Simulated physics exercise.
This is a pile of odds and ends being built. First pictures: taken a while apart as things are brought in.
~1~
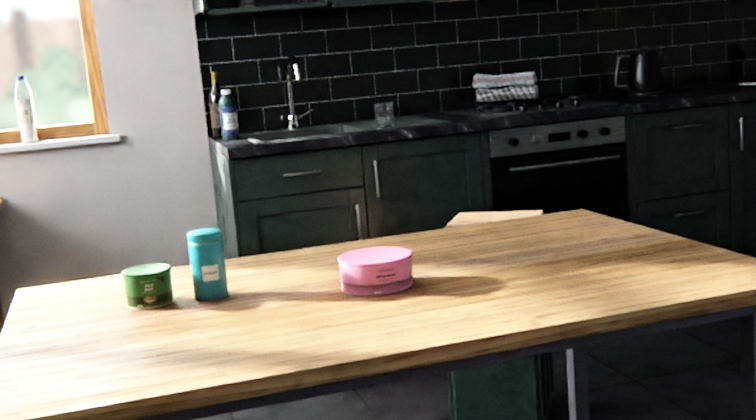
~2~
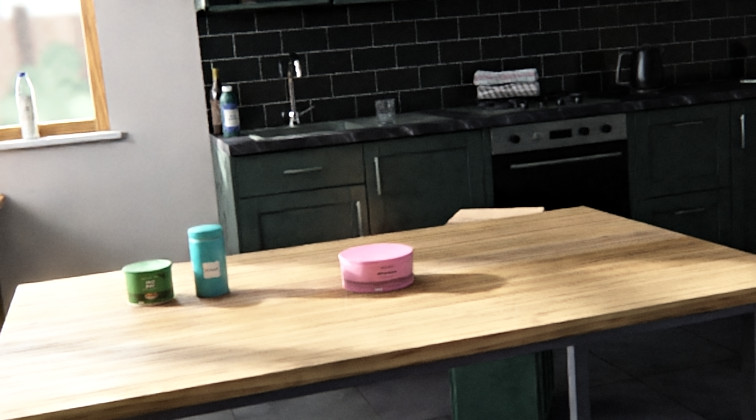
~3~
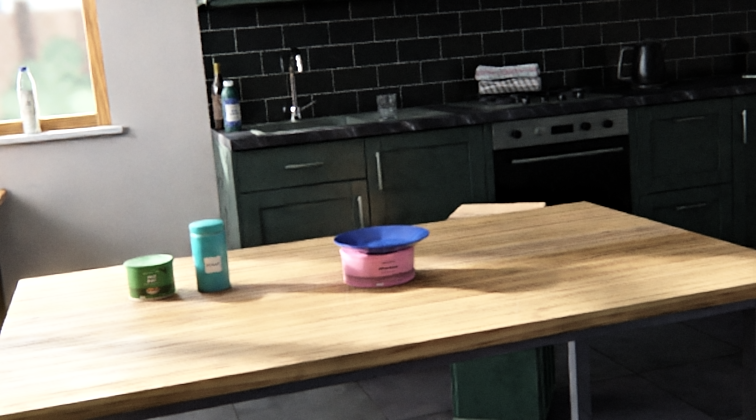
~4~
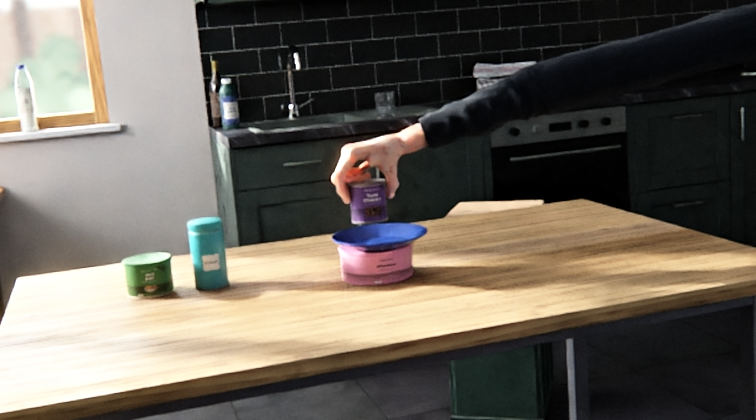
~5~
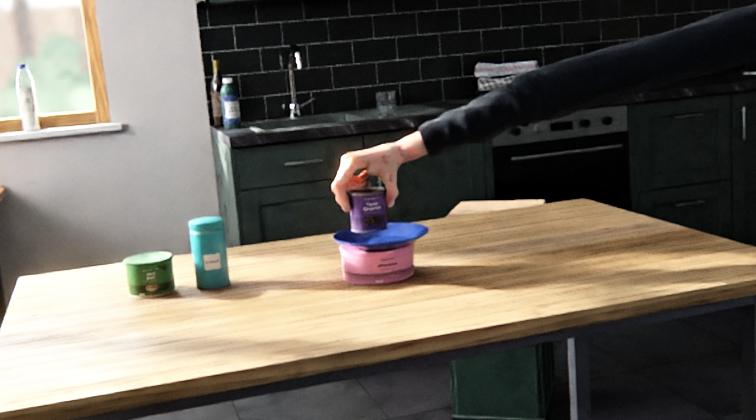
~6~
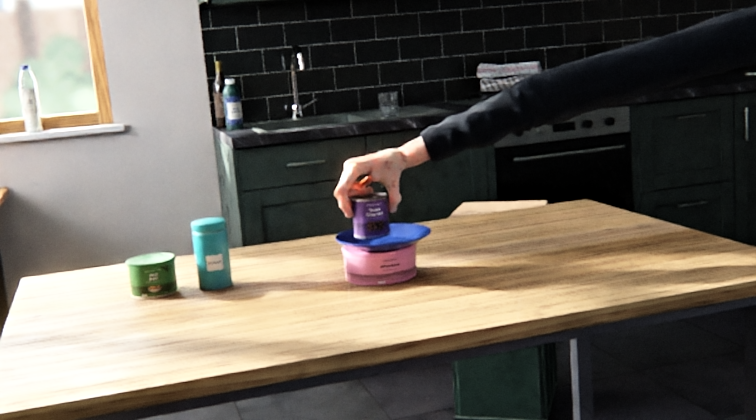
On a kitchen table, a blue dish appears on a pink tub, then a hand lowers a purple tin onto it.
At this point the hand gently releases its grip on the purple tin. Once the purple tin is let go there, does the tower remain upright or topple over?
It remains upright.
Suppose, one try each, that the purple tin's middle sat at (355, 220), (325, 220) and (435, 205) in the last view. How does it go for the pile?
Case one: It stands firm; case two: It topples; case three: It topples.
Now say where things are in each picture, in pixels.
In the first picture, the last thing is not in view yet; pink tub (376, 271).
In the second picture, the last thing is not in view yet; green tub (150, 283).
In the third picture, the last thing is not in view yet; pink tub (378, 262).
In the fourth picture, on its way; purple tin (368, 201); green tub (149, 276).
In the fifth picture, on its way; purple tin (368, 210); pink tub (378, 260).
In the sixth picture, set down, still held; purple tin (371, 215); green tub (153, 276).
Then, 1.00 s after the last picture, nothing has stirred.
Then, 2.00 s after the last picture, purple tin resting near (371, 216).
At rest, all 5 in place. Seen from the same camera at the end, purple tin near (371, 216). The pile keeps its balance.
